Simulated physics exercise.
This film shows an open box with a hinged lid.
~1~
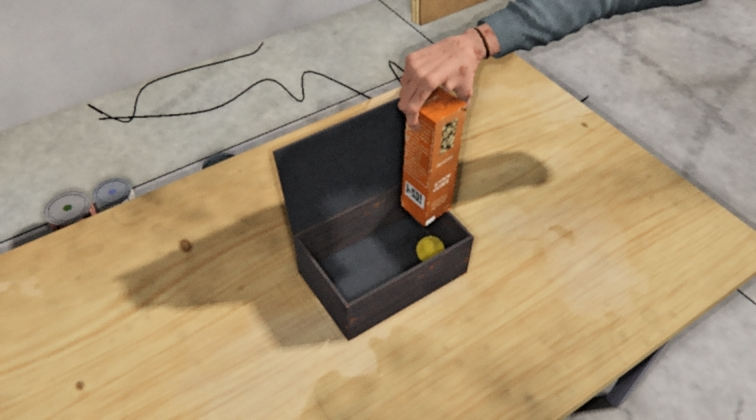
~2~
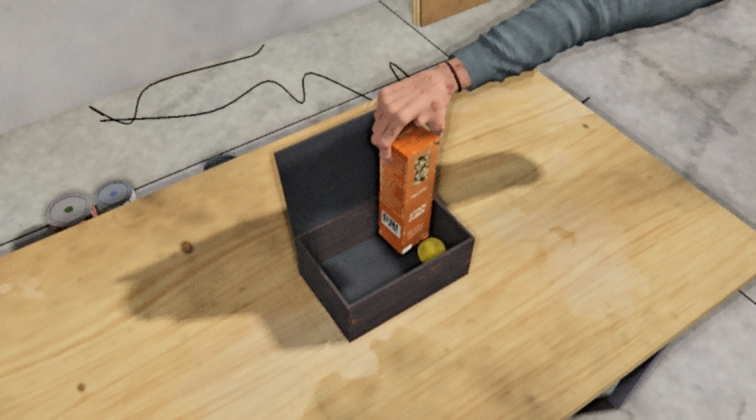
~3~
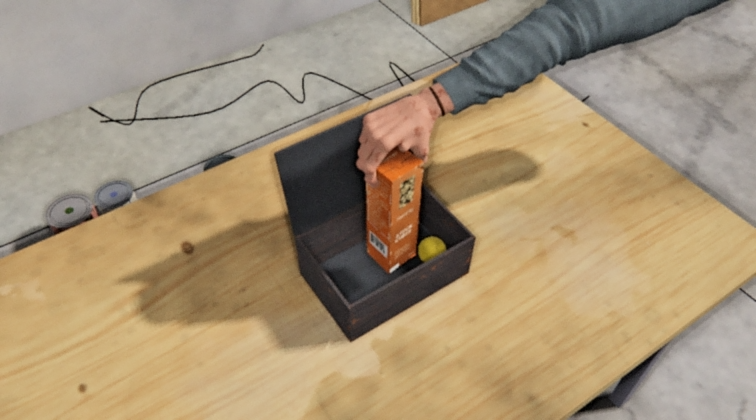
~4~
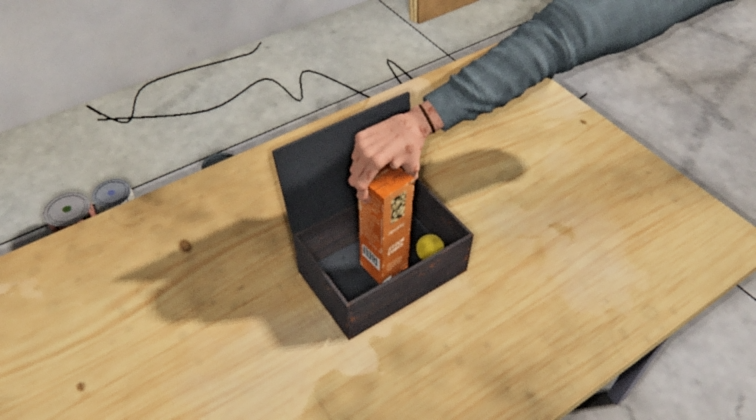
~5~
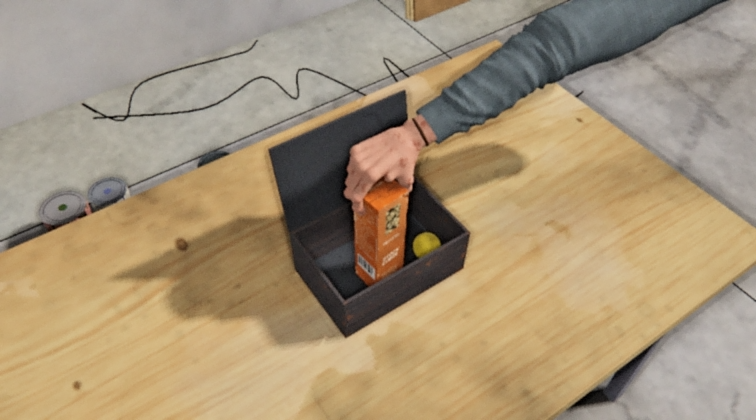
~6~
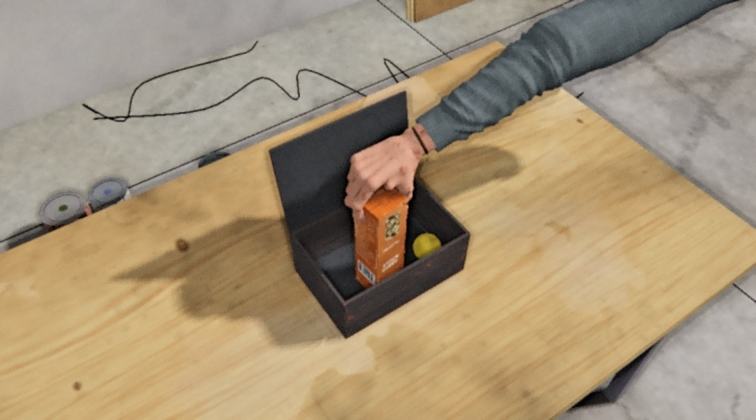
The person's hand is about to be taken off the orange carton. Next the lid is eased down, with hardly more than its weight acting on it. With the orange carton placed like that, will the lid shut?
No.
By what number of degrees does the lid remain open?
Angle above rim: About 60°.
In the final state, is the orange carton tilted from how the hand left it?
Once everything settles, the orange carton keeps its original angle.
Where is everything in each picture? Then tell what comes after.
Coming down; orange carton (431, 159), in the first picture.
Coming down; orange carton (406, 190), in the second picture.
Coming down; orange carton (393, 211), in the third picture.
Coming down; orange carton (385, 225), in the fourth picture.
Coming down; orange carton (380, 235), in the fifth picture.
Put in, still held; orange carton (380, 242), in the sixth picture.
Then, 1.20 s after the last picture, lid starting down.
Then, 1.50 s after the last picture, lid 68° above the rim.
Then, 3.30 s after the last picture, lid 59° above the rim.
At rest, lid 59° above the rim; both in place. Seen from the same camera at the end, orange carton near (380, 242).
